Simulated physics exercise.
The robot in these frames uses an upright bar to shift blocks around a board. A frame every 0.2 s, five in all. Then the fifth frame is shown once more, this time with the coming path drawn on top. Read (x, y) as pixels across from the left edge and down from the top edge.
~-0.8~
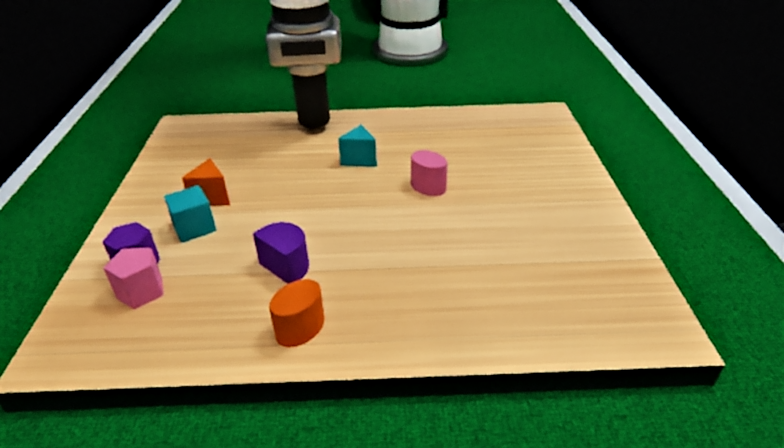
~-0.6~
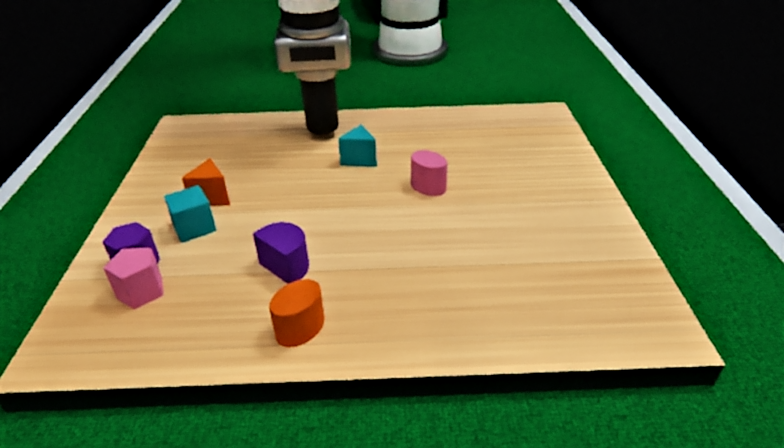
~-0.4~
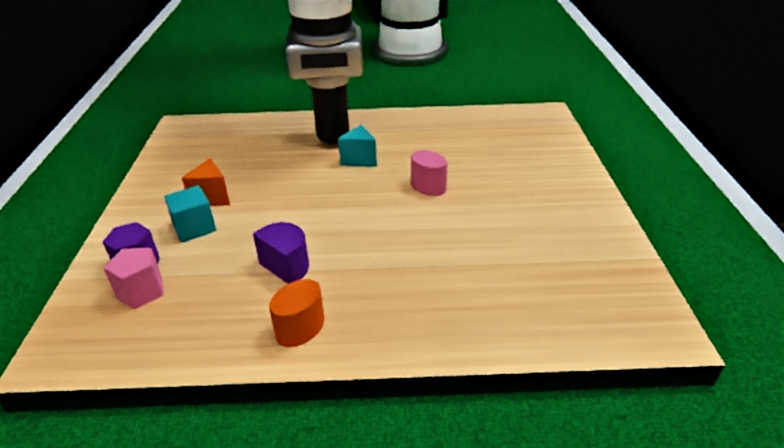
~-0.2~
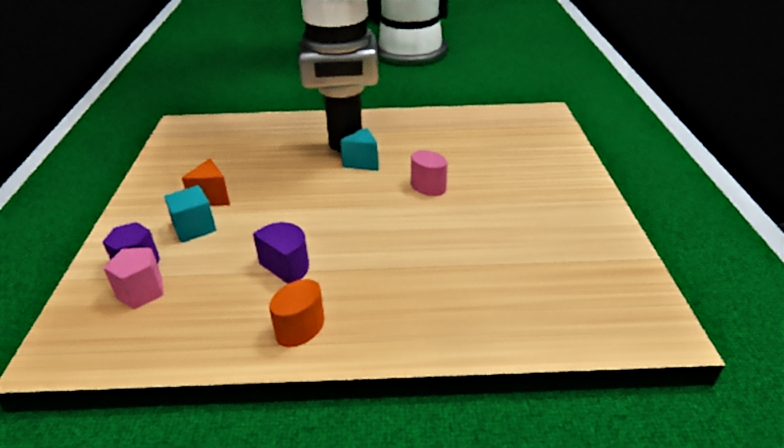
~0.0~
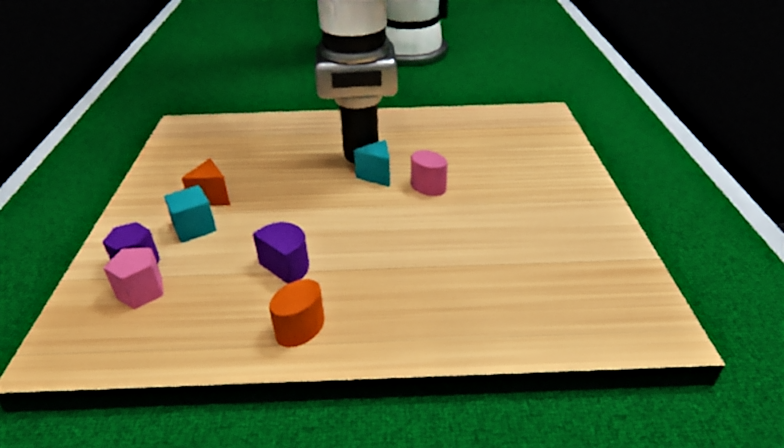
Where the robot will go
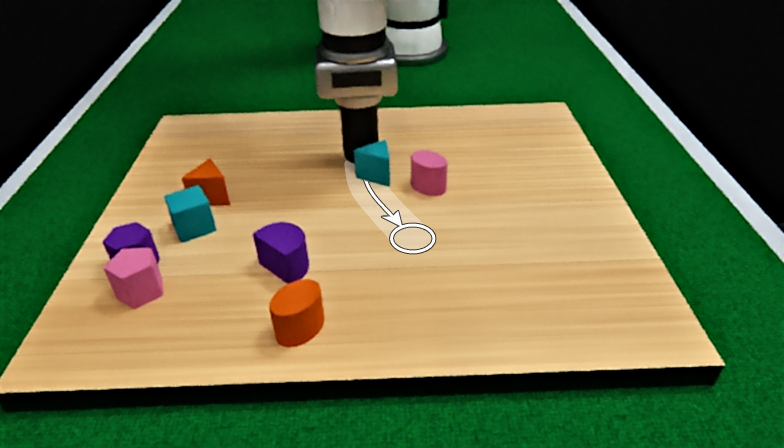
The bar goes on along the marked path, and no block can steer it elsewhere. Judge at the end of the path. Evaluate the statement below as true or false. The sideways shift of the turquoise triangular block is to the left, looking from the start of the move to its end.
The statement is true.
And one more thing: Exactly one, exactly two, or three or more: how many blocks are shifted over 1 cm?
Blocks that move over 1 cm: One.
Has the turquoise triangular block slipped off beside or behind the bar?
Yes - that is the case.
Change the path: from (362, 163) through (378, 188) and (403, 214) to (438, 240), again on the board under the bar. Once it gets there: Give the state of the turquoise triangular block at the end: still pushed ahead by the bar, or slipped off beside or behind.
Still in front.
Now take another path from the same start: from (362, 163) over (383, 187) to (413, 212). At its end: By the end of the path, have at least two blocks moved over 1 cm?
No, it doesn't check out.
Path on the board, from (362, 163) over (377, 199) to (413, 238).
On the path given first. One third of the way, bar (368, 180); turquoise triangular block (393, 169), turned 30° anticlockwise.
Two thirds of the way, bar (389, 205); turquoise triangular block (422, 188), turned 50° anticlockwise.
At the end, bar (413, 230); turquoise triangular block (442, 196), turned 80° anticlockwise; pink elliptical block in place.
